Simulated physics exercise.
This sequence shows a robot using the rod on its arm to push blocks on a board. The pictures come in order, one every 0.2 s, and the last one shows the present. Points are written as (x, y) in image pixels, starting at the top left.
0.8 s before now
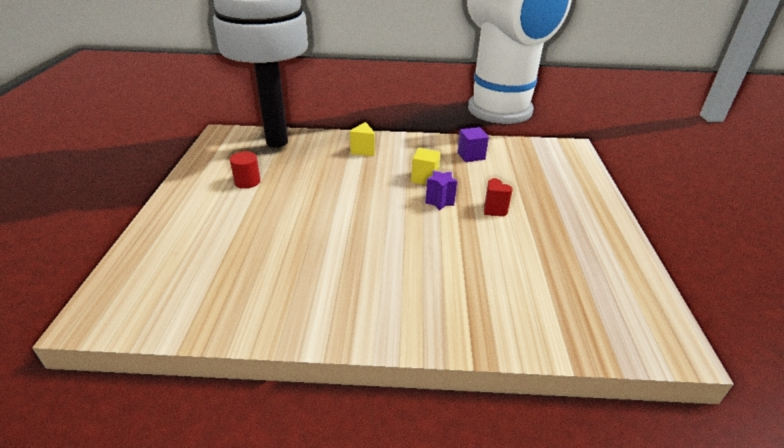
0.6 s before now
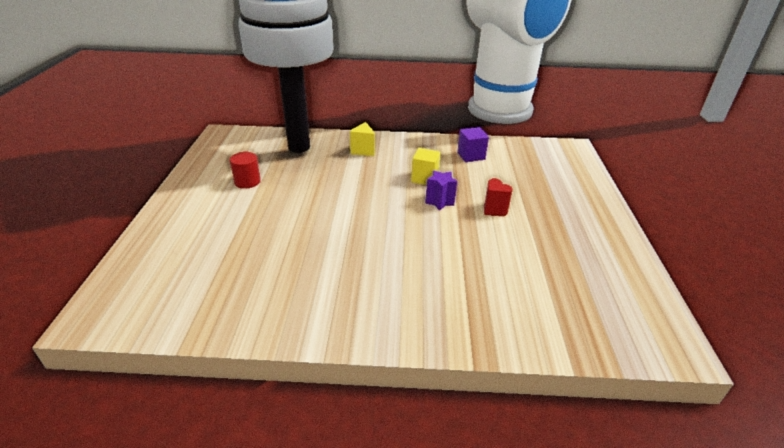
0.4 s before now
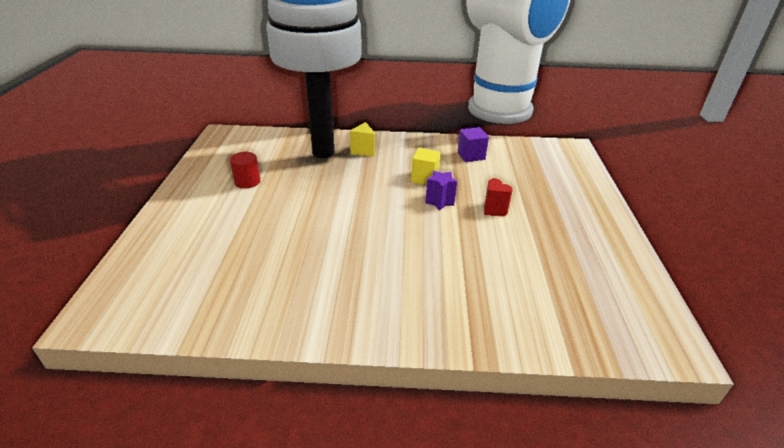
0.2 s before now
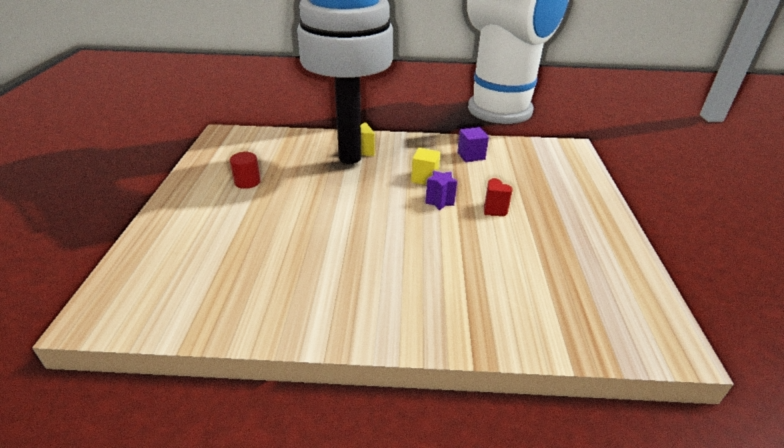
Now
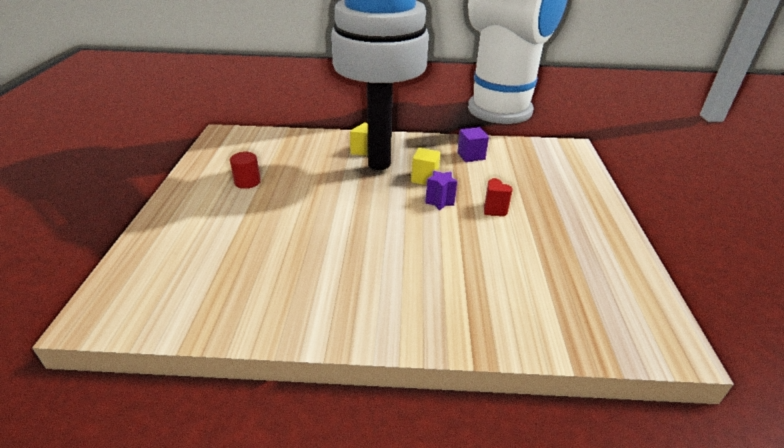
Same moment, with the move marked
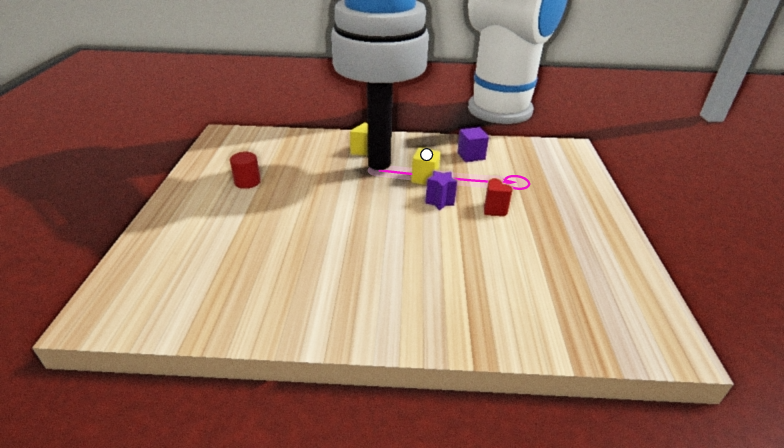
Robot arm with a black rod moving right across a wooden board, passing in front of a yellow block without shifting any blocks.
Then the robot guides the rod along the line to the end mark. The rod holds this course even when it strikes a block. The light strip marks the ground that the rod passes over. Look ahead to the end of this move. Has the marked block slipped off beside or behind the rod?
Short answer: Yes.
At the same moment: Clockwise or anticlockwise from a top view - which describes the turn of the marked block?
Seen from overhead, it turns clockwise.
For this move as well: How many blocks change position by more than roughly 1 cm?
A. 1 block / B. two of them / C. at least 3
Correct choice: A.
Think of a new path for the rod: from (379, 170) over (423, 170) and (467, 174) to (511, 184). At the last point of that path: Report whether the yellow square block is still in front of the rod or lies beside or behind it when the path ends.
Prediction: Slipped aside.
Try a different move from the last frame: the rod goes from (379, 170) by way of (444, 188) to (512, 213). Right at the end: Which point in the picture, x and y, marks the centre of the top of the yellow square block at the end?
Its top middle is near (471, 158).
The line goes from (379, 170) by way of (424, 175) and (470, 180) to (517, 182); the dot is on the yellow square block.
The first path, step by step. One third of the way, rod (425, 170); yellow square block (447, 159), turned 25° clockwise.
Two thirds of the way, rod (472, 174); yellow square block (479, 169), turned 70° clockwise.
At the end, rod (518, 176); yellow triangular piece unmoved; yellow square block (480, 169), turned 75° clockwise.
